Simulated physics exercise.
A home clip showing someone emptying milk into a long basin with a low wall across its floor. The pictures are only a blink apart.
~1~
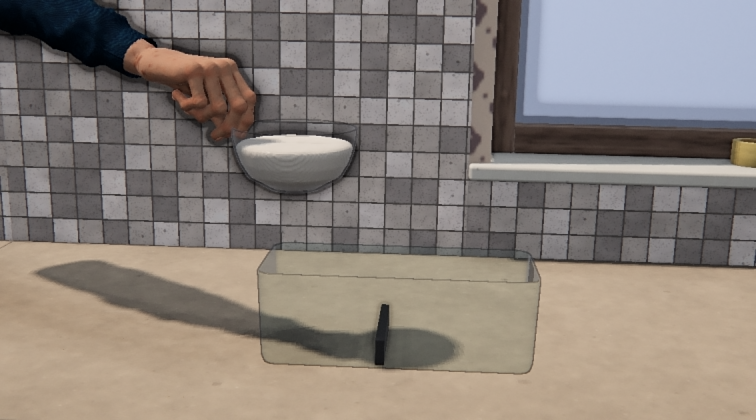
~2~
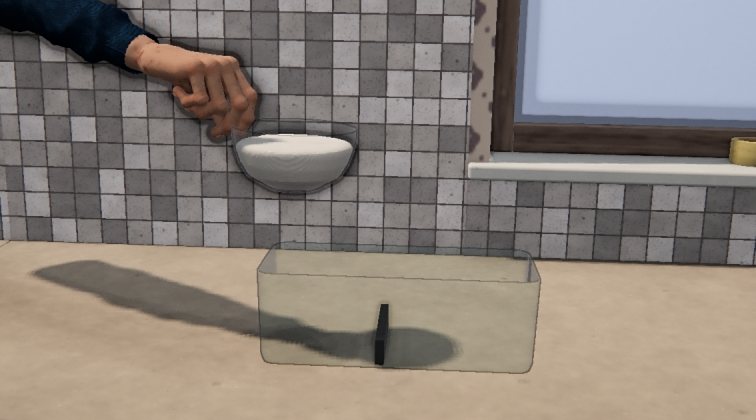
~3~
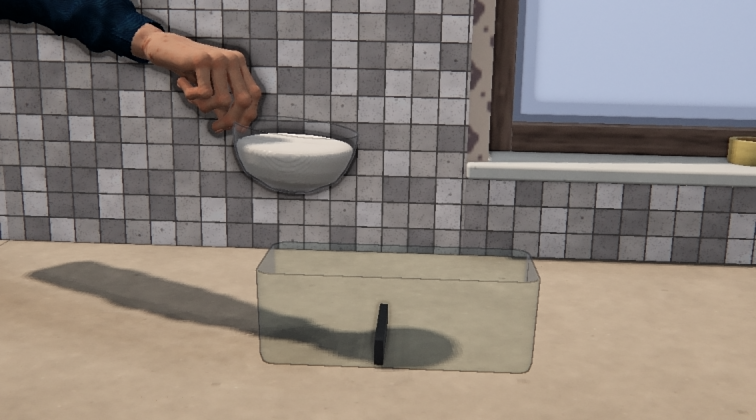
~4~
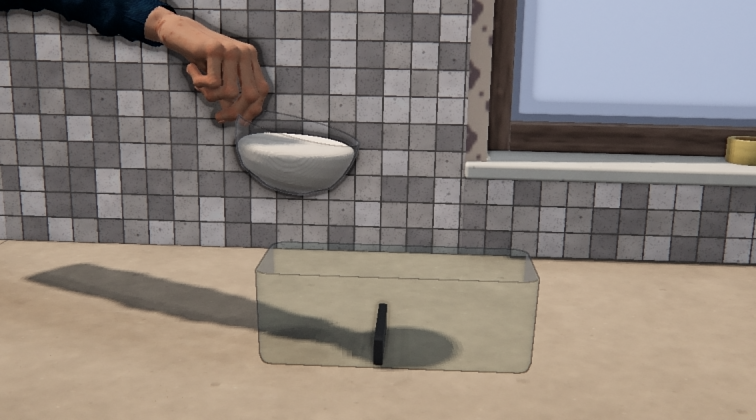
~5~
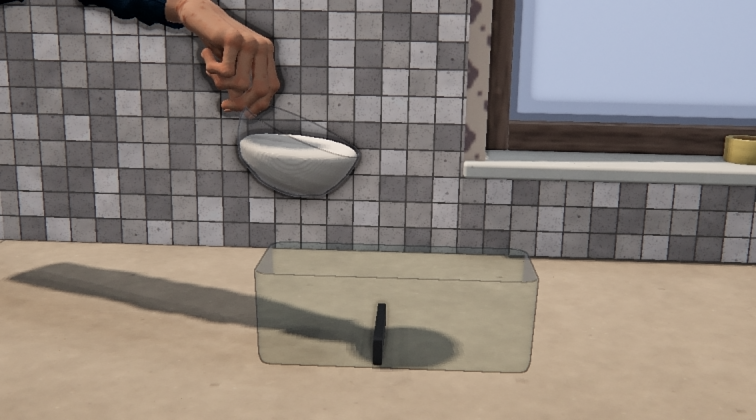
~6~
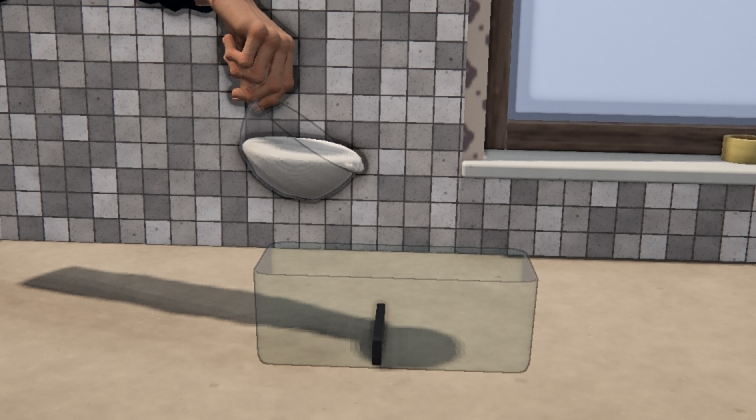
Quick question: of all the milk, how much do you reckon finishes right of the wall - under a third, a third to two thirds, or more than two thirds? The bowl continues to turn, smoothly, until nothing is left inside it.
Middle of three bands.
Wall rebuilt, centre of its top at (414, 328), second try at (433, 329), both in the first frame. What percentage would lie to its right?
The first position gives around 30 percent, the second around 30 percent.
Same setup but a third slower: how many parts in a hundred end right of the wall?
Near 65 in a hundred.
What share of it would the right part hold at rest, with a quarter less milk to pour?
Something like 50 per cent, give or take.
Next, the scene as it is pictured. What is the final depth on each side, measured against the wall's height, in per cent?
I get 40 % for the left and 50 % for the right.
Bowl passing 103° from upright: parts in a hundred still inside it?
10 in a hundred.
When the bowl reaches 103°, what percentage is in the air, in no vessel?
Something like 35 per cent of it.
A moment on, the bowl is tipped right over and 11 per cent is still to pour, 11 is left of the wall and 44 right of it.
Next, the bowl is tipped right over and 0 per cent is still to pour, 40 is left of the wall and 57 right of it.
Then the bowl is tipped right over and 0 per cent is still to pour, 40 is left of the wall and 58 right of it.
Later the bowl is tipped right over and 0 per cent is still to pour, 41 is left of the wall and 58 right of it.
Finally, 41 per cent lies left of the wall, 58 right of it and 2 outside.
